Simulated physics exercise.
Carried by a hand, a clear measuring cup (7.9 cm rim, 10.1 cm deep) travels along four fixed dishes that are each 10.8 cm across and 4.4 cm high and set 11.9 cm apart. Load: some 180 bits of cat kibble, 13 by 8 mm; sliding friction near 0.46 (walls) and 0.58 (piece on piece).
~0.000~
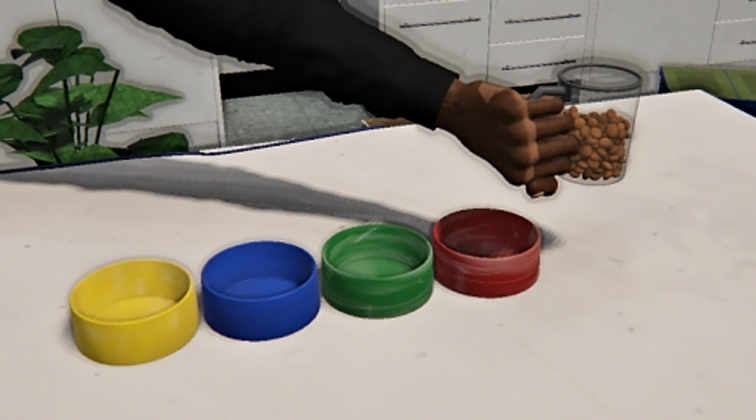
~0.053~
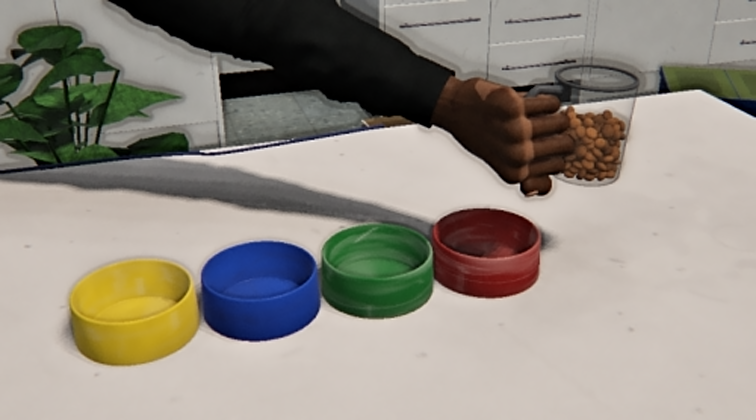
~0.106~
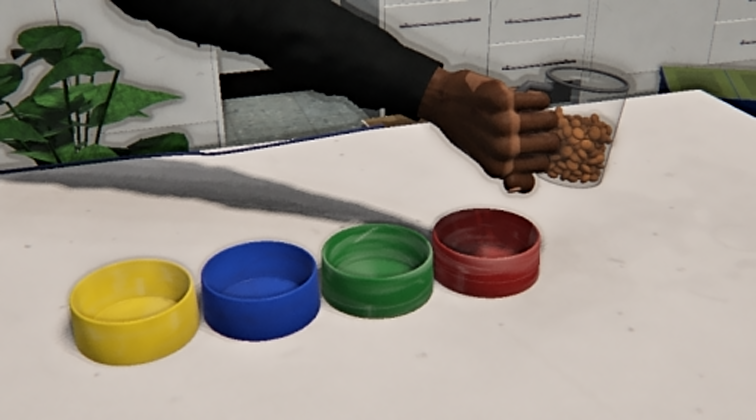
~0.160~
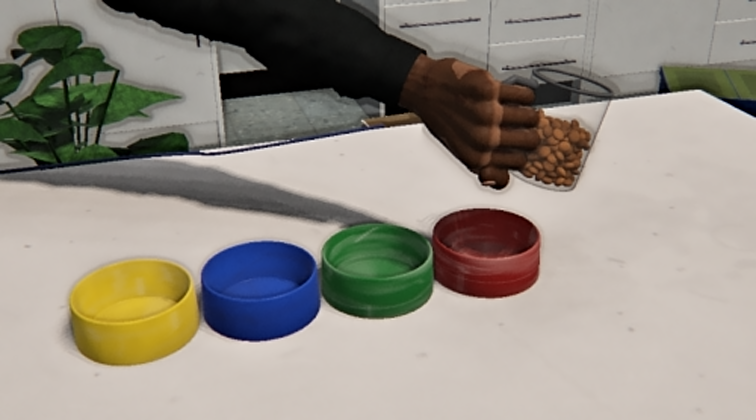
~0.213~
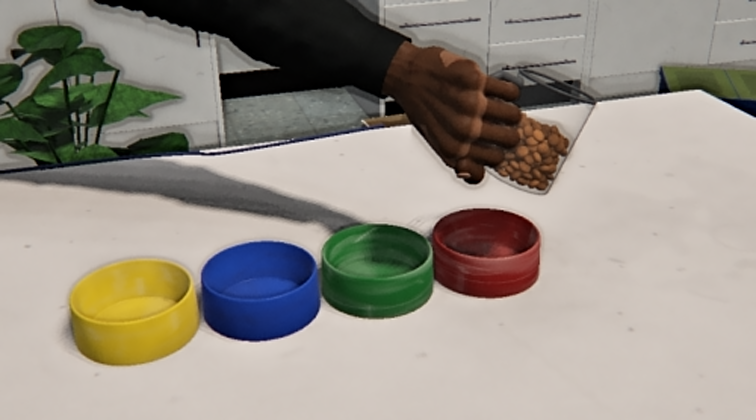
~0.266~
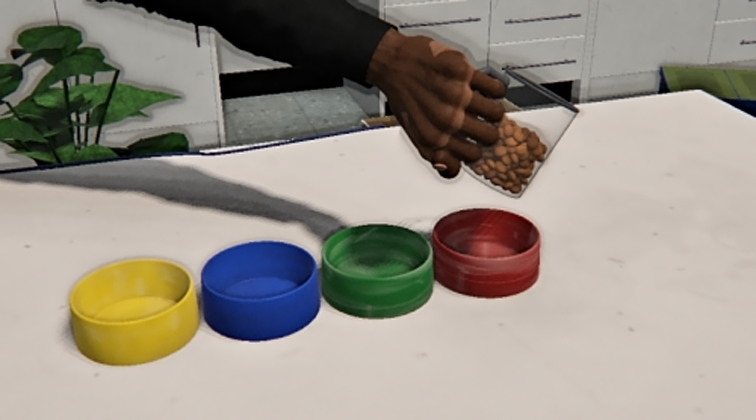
A hand moves a clear cup of brown pieces left, tilting it to the right.
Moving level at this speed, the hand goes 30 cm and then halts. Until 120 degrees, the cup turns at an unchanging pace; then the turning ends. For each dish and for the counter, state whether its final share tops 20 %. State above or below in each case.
Red: I expect it will get a fifth or less of the pieces, blue: I expect it will get a fifth or less of the pieces, green: I expect it will get more than a fifth of the pieces, yellow: I expect it will get a fifth or less of the pieces, counter: I expect it will get a fifth or less of the pieces.
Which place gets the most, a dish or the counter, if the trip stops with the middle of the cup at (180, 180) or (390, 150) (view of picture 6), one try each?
First try: Blue; second try: Red.
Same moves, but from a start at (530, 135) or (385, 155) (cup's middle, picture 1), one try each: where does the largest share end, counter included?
Blue, then yellow.
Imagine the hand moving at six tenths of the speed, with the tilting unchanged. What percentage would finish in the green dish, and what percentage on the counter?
Green: 80; counter: 10.
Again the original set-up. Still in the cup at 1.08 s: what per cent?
Roughly 60 in a hundred.
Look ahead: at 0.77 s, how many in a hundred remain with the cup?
I'd estimate some 100 per cent of the load.
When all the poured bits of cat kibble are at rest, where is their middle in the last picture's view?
Near (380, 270).
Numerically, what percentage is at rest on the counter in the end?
I'd reckon around 0 per cent.
Then, at 0.57 s, tilt 75 degrees; cup holds 100 %.
After 0.77 s, tilt 105 degrees; cup holds 100 %.
Then, at 1.08 s, tilt 120 degrees; cup holds 60 %, green 35 %.
In the end, at 2.0 s, red 0 %, blue 0 %, green 100 %, yellow 0 %, counter 0 %.
